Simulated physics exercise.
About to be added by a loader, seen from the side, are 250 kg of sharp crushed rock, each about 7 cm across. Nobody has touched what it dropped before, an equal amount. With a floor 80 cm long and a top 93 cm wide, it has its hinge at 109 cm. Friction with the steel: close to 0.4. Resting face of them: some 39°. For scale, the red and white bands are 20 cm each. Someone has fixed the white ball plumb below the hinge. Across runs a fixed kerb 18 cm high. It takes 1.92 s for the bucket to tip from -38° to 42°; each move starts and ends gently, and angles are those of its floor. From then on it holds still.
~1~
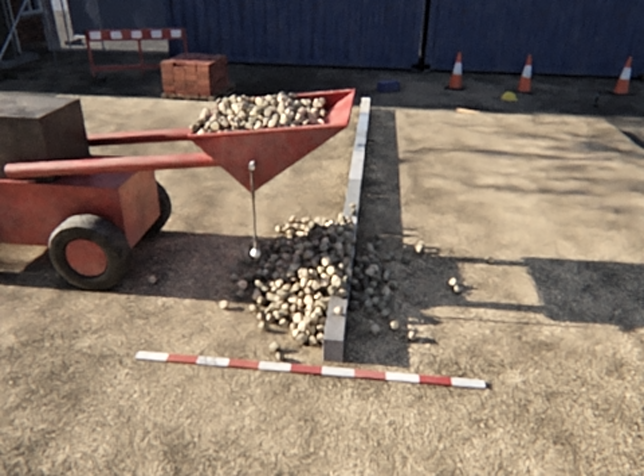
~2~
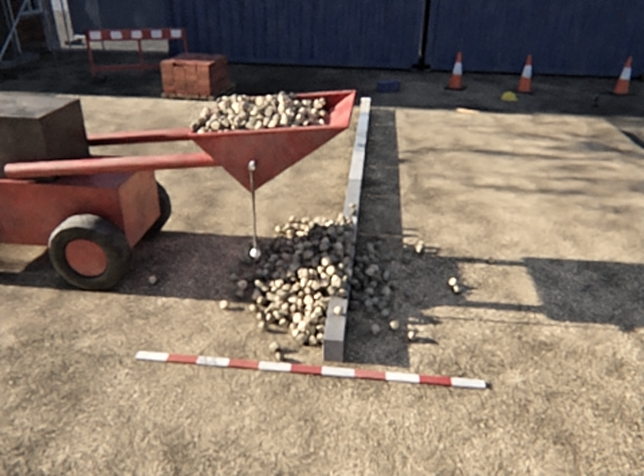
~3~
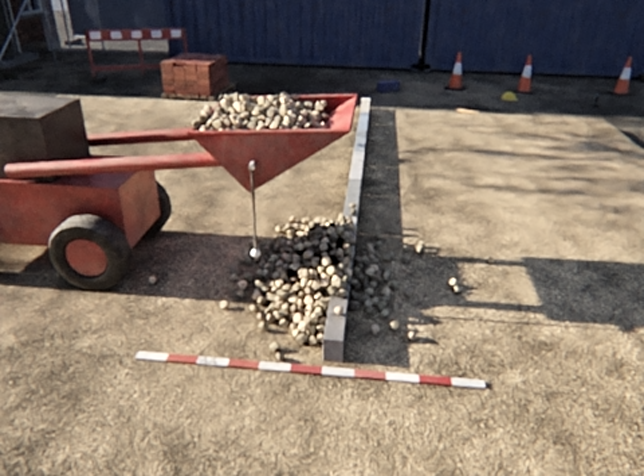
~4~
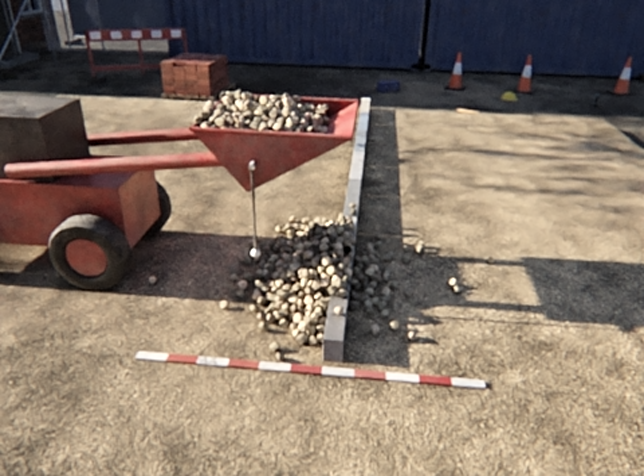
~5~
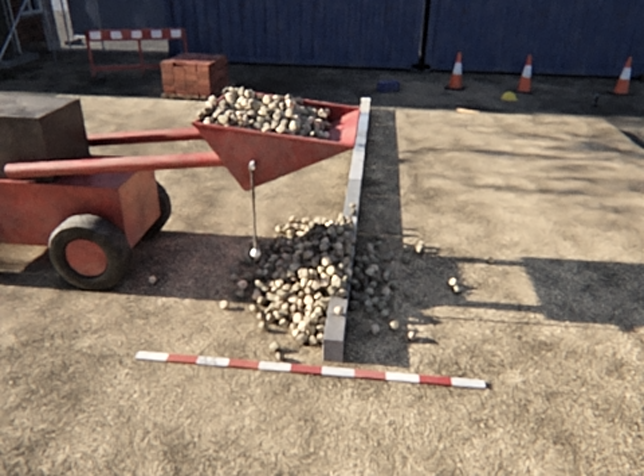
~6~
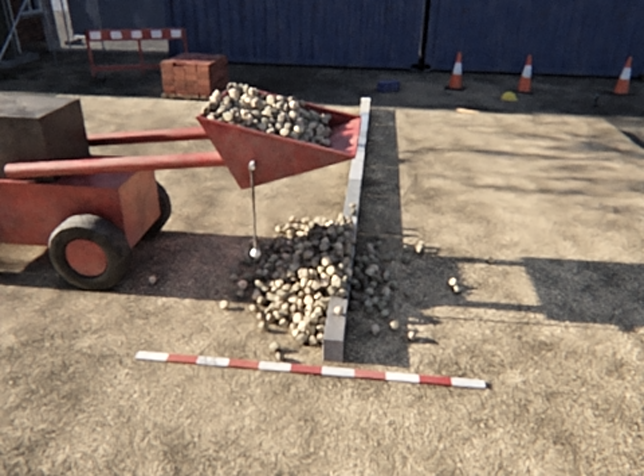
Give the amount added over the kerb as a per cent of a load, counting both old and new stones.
About 84 per cent of a load.
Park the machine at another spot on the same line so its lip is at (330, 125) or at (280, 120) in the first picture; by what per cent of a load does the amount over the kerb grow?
I'd guess close to 60 per cent first and close to 5 per cent second.
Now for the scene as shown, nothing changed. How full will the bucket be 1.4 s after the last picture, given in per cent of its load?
Close to 25 per cent of the load.
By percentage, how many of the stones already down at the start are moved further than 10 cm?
Estimate: 5 %, roughly.
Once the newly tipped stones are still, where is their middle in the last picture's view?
Centre: Approx. (381, 267).
Then, 0.8 s after the last picture the floor is at 30°; in per cent of one load, 99 in the bucket, 92 on this side of the kerb, 9 over the kerb; the foremost stones are at (434, 273).
Then, 1.4 s after the last picture the floor is at 42°; in per cent of one load, 27 in the bucket, 124 on this side of the kerb, 49 over the kerb; the foremost stones are at (438, 270).
Then, 1.8 s after the last picture the floor is at 42°; in per cent of one load, 0 in the bucket, 115 on this side of the kerb, 85 over the kerb; the foremost stones are at (476, 288).
Then, 4.2 s after the last picture the floor is at 42°; in per cent of one load, 0 in the bucket, 107 on this side of the kerb, 94 over the kerb; the foremost stones are at (495, 295). Net gain over the kerb, 84.
